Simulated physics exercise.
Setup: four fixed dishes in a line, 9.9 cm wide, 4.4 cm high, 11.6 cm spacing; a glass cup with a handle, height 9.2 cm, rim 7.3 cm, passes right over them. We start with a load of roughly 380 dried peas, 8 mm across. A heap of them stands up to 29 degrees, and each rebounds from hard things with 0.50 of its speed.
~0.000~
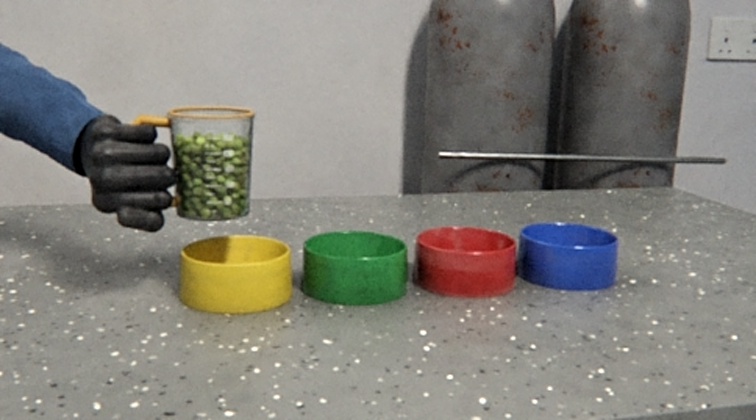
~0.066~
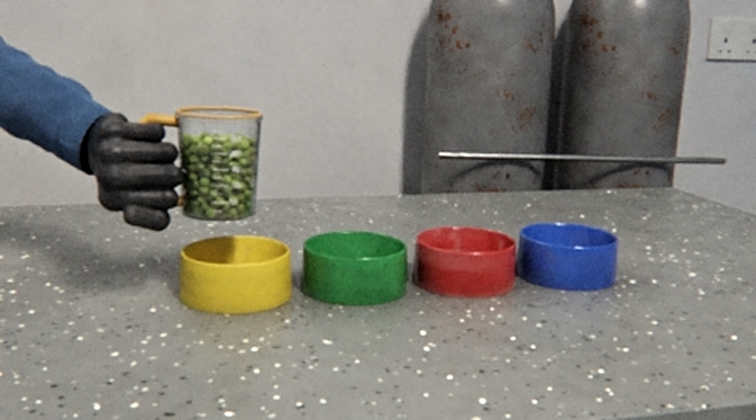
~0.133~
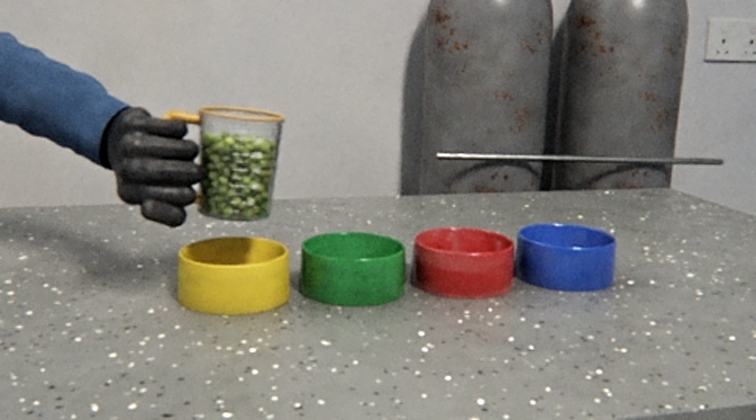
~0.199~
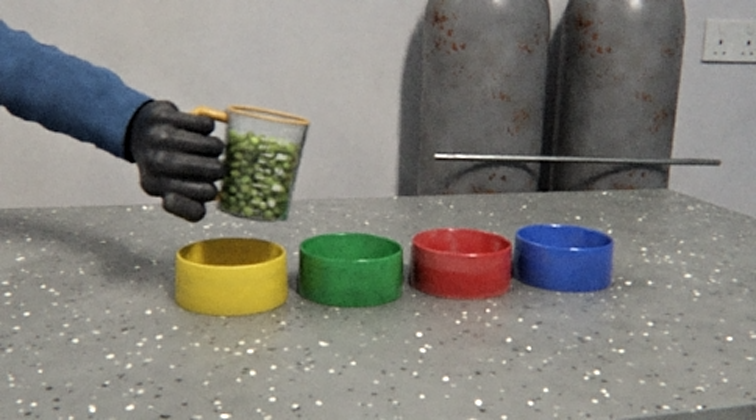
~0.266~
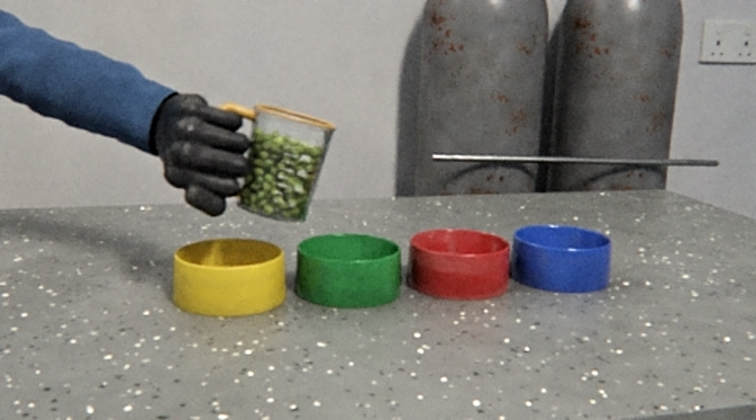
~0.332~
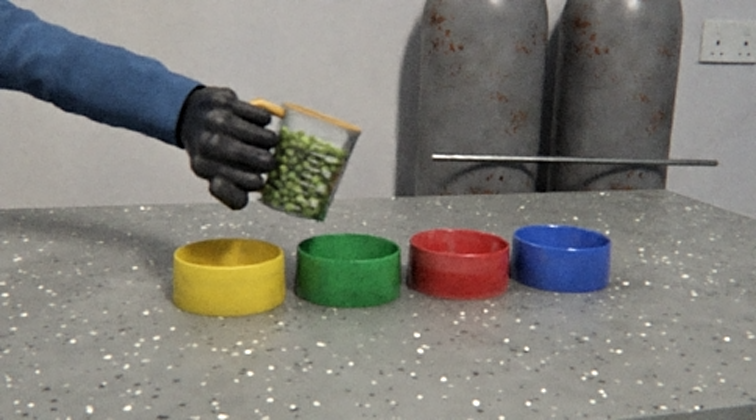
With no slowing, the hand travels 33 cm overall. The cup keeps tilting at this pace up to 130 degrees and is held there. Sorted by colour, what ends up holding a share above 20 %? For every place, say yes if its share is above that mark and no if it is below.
Red dish: No, blue dish: Yes, green dish: No, yellow dish: No, counter: No.
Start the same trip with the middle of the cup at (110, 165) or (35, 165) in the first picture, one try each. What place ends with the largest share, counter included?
Try 1 - red; try 2 - red.
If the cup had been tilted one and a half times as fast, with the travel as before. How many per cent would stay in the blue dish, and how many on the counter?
In that case you'd see blue at 90 and the counter at 10.
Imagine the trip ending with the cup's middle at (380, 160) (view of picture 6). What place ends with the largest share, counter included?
Most of it ends up at red.
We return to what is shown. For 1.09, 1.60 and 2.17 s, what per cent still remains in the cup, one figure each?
100, 80, 0.
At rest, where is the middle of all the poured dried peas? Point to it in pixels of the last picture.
Est. centre at rest: (567, 256) px.
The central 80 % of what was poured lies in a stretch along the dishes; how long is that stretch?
That stretch comes to around 6 cm.
After 1.09 s, tilt 71 degrees; cup holds 100 %.
After 1.60 s, tilt 105 degrees; cup holds 80 %, blue 20 %.
After 2.17 s, tilt 130 degrees; cup holds 0 %, blue 100 %.
In the end, at 2.6 s, red 0 %, blue 100 %, green 0 %, yellow 0 %, counter 0 %.
